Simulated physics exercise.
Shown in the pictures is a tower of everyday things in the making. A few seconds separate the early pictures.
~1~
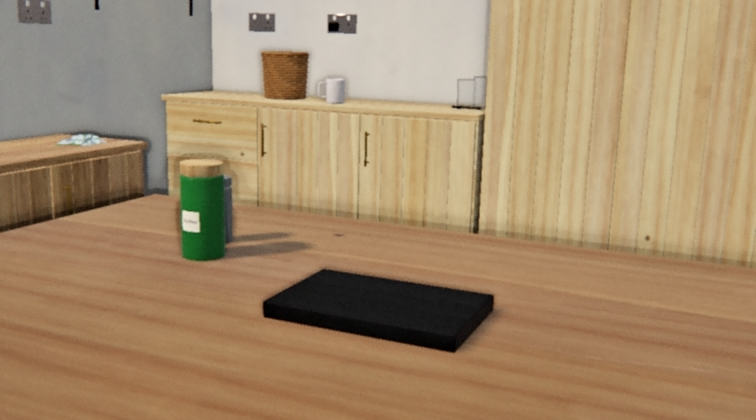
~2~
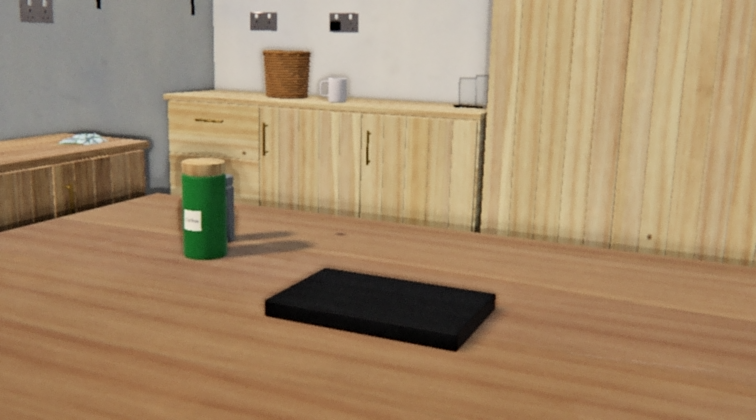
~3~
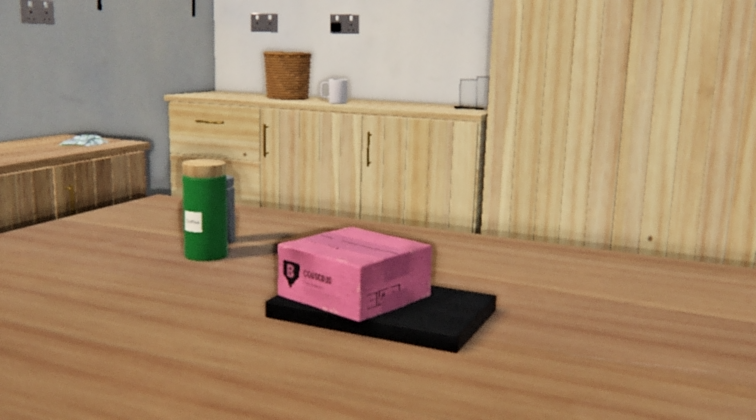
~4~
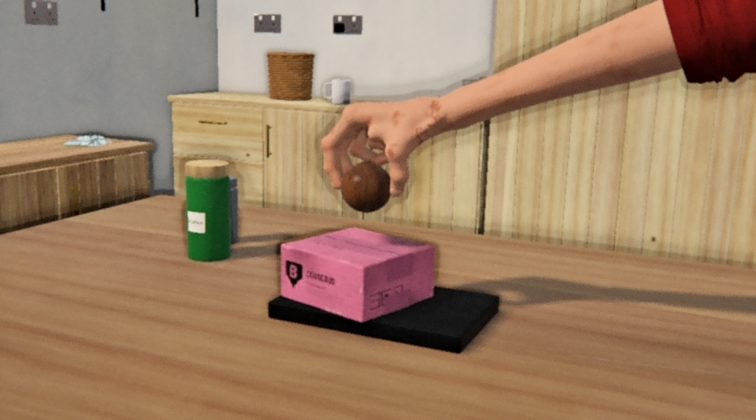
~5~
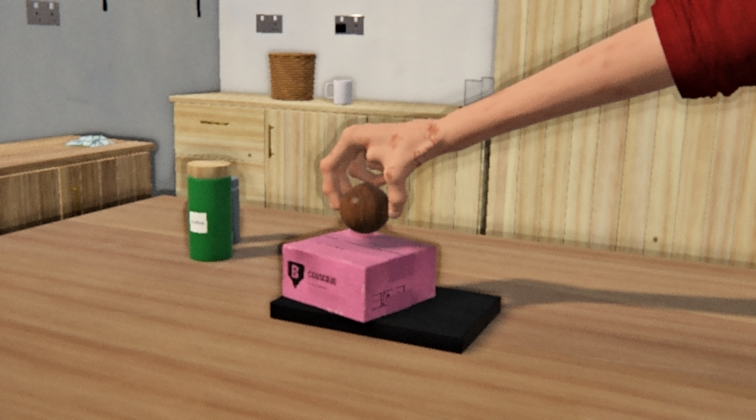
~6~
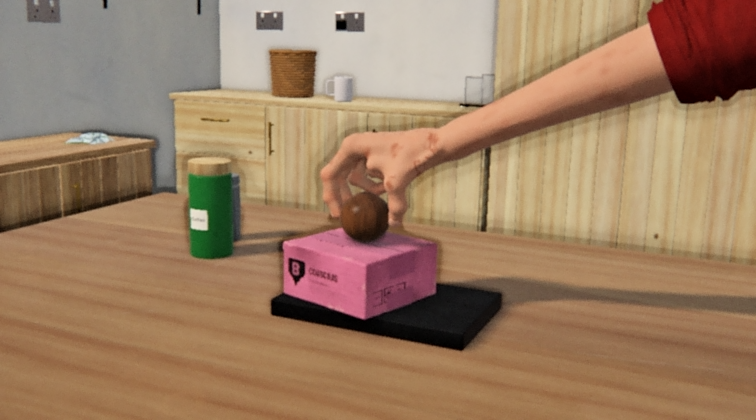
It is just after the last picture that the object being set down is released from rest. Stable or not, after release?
I expect the stack will stand.
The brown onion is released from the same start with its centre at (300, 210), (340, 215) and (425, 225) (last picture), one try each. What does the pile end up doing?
Well, in the first case it tumbles down, in the second it stays steady, and in the third it tumbles down.
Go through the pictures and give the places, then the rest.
In the first frame, the last thing is not in view yet.
In the second frame, the last thing is not in view yet.
In the third frame, the last thing is not in view yet; pink box (355, 270).
In the fourth frame, coming down; brown onion (367, 187).
In the fifth frame, coming down; brown onion (365, 208); pink box (360, 271).
In the sixth frame, in place under the hand; brown onion (366, 217).
Then, 0.30 s on from there, no change.
Then, 0.70 s on from there, brown onion resting near (366, 218).
In the end, all 5 unmoved. At the end, from the last picture's camera, brown onion near (366, 218). The pile stays up.
